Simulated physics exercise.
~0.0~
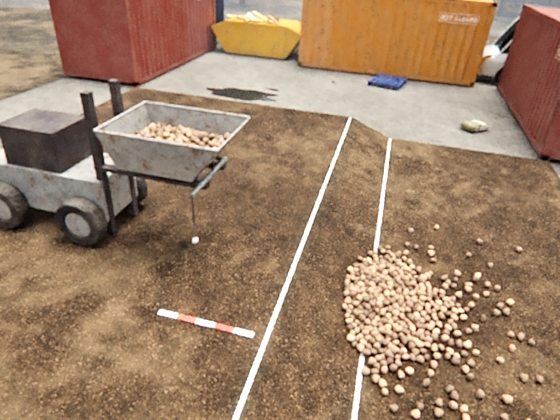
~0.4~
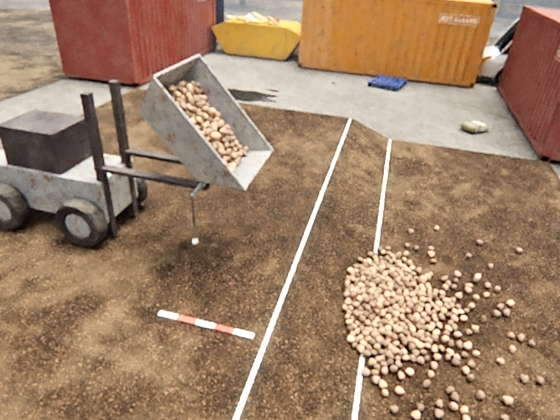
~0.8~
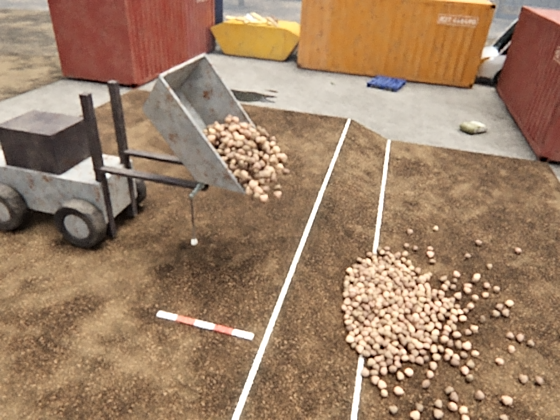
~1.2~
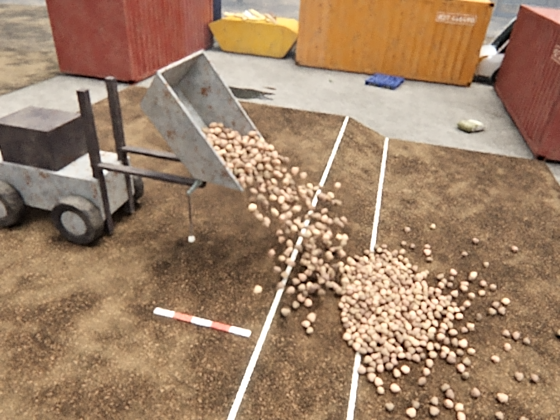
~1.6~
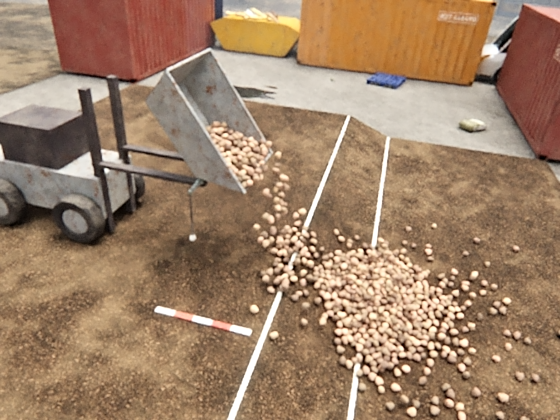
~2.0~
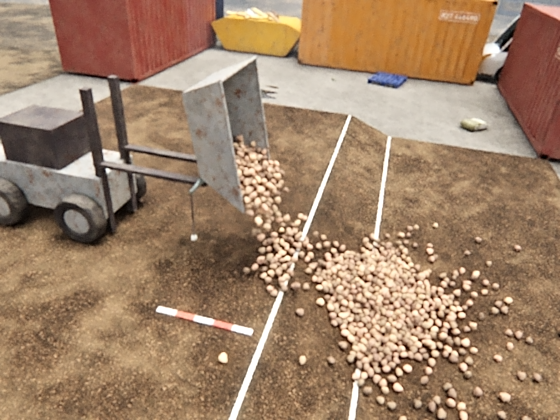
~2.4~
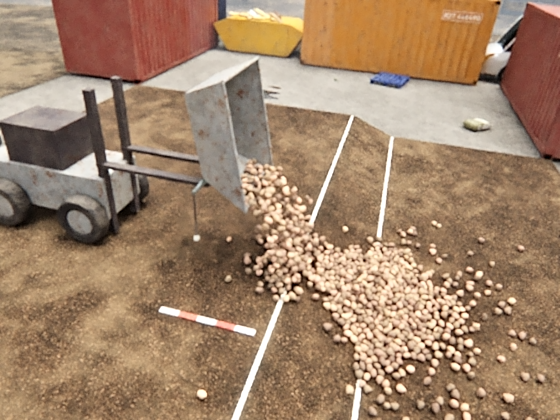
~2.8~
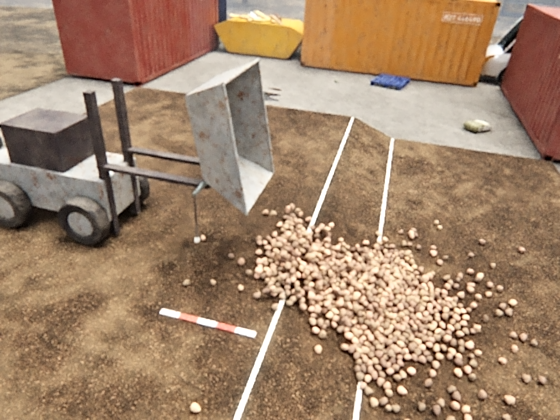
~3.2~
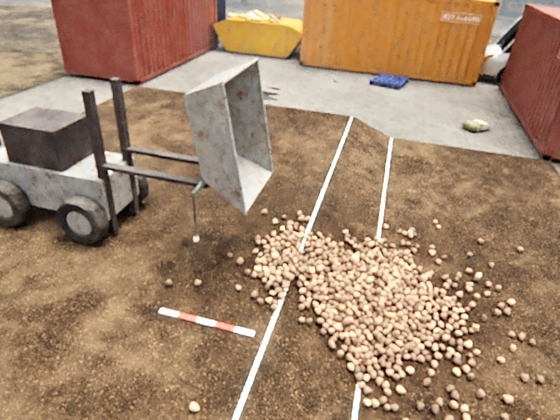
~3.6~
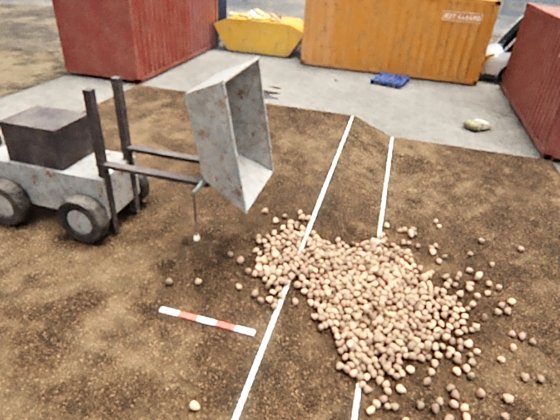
To begin with, a grey fork truck on the left holds a level skip of round stones above brown ground, while an earlier heap lies across the lower white line on the right. The skip tips steeply towards the right, and its stones slide to the lip and pour out. They tumble across the upper line and down the bank, running into the old heap. The skip tilts further, almost upright, and the rest drops out. Finally the empty skip hangs still, and the stones rest in one broad heap covering parts of both lines, with a few strays near the striped staff.
